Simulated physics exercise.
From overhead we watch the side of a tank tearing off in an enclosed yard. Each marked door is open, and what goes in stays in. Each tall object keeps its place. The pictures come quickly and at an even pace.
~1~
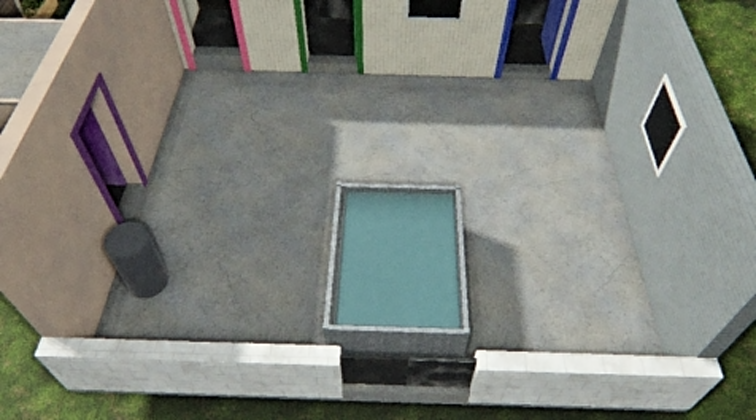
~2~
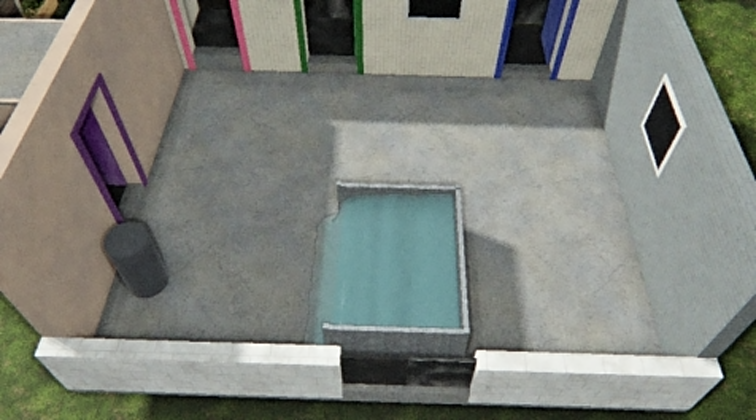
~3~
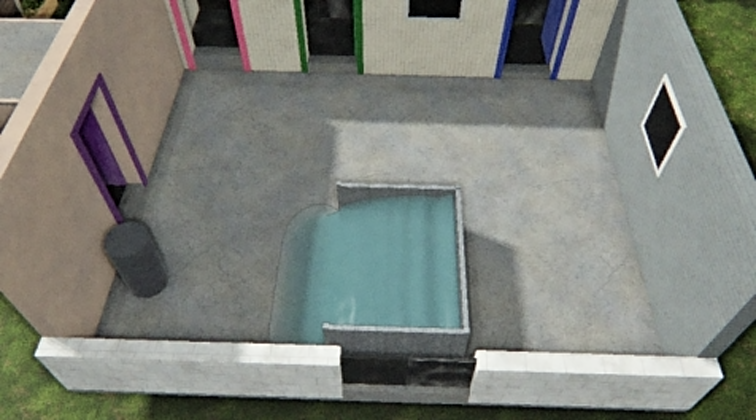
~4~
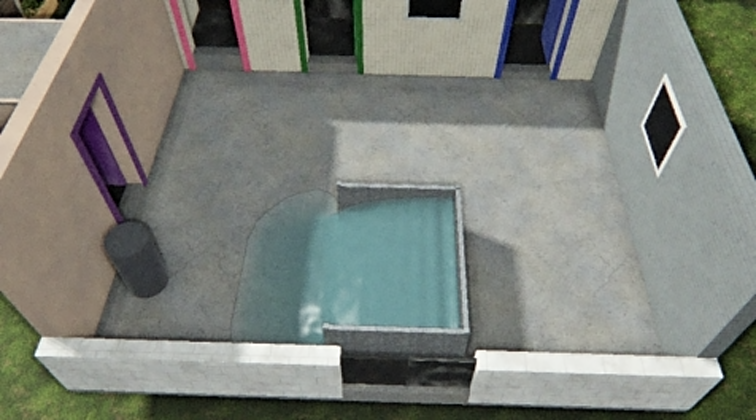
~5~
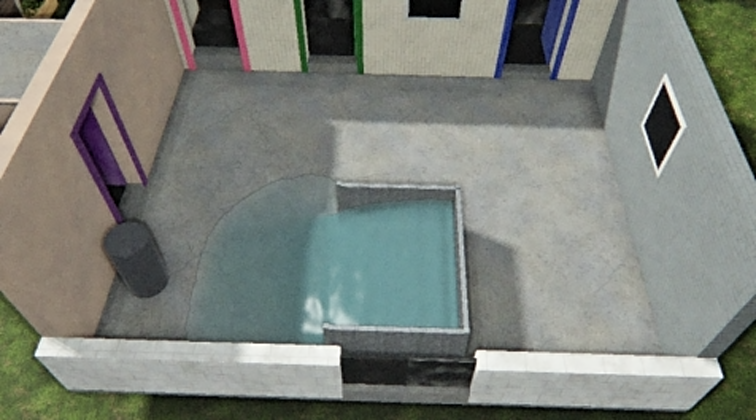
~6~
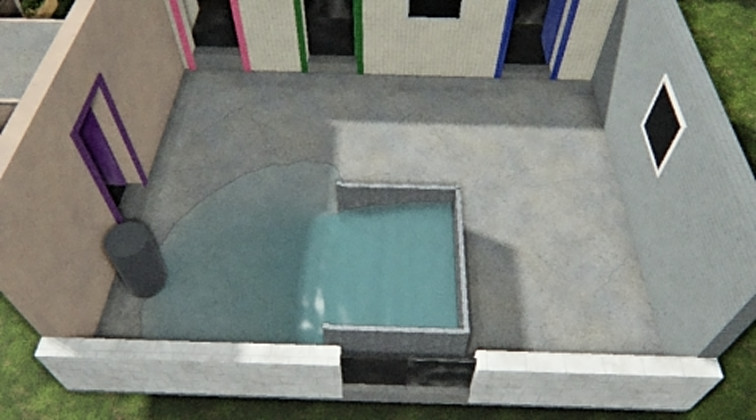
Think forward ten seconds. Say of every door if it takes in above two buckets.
My prediction: Pink door: No more than two buckets; purple door: More than two buckets; blue door: No more than two buckets; green door: No more than two buckets.
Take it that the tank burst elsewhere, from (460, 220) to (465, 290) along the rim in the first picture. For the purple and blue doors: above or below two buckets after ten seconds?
Here's my take: Purple door fails to reach the limit, and blue door surpasses the limit too.
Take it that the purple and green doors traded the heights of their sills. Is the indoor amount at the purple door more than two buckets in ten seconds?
Looking at it again, the purple door breaks the threshold.
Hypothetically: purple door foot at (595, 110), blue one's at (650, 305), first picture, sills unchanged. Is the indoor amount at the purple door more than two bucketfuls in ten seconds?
I reckon the purple door tops it.
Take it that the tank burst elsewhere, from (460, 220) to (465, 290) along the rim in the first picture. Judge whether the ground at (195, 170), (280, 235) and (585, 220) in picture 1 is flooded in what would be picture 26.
Untouched, untouched, submerged.
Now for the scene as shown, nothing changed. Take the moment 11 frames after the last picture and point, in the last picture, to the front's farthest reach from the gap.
My guess is roughly (183, 76).
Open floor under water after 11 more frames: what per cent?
About 35 %.
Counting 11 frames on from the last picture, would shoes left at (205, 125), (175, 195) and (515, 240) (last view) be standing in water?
First swamped, then swamped, then spared.
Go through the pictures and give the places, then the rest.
In the first picture, the open tank at (397, 255) is whole and still.
In the second picture, water pours out at (338, 275) and has run to a hidden place.
In the third picture, the front is at a hidden place, out from the gap at (338, 276).
In the fourth picture, water pours out at (338, 277) and has run to (302, 197).
In the fifth picture, the front is at a hidden place, out from the gap at (338, 277).
In the sixth picture, water pours out at (338, 278) and has run to (175, 231).
A moment on, water covers 30 % of the floor; the pink door not reached, the purple door over two buckets in, the blue door not reached, the green door not reached.
Next, water covers 35 % of the floor; the pink door not reached, the purple door far over two buckets in, the blue door not reached, the green door not reached.
Then, water covers 40 % of the floor; the pink door wet at the sill, nothing in, the purple door far over two buckets in, the blue door not reached, the green door wet at the sill, nothing in.
Later, water covers 75 % of the floor; the pink door wet at the sill, nothing in, the purple door far over two buckets in, the blue door wet at the sill, nothing in, the green door wet at the sill, nothing in.
In the end, water covers 95 % of the floor; the pink door wet at the sill, nothing in, the purple door far over two buckets in, the blue door wet at the sill, nothing in, the green door wet at the sill, nothing in.
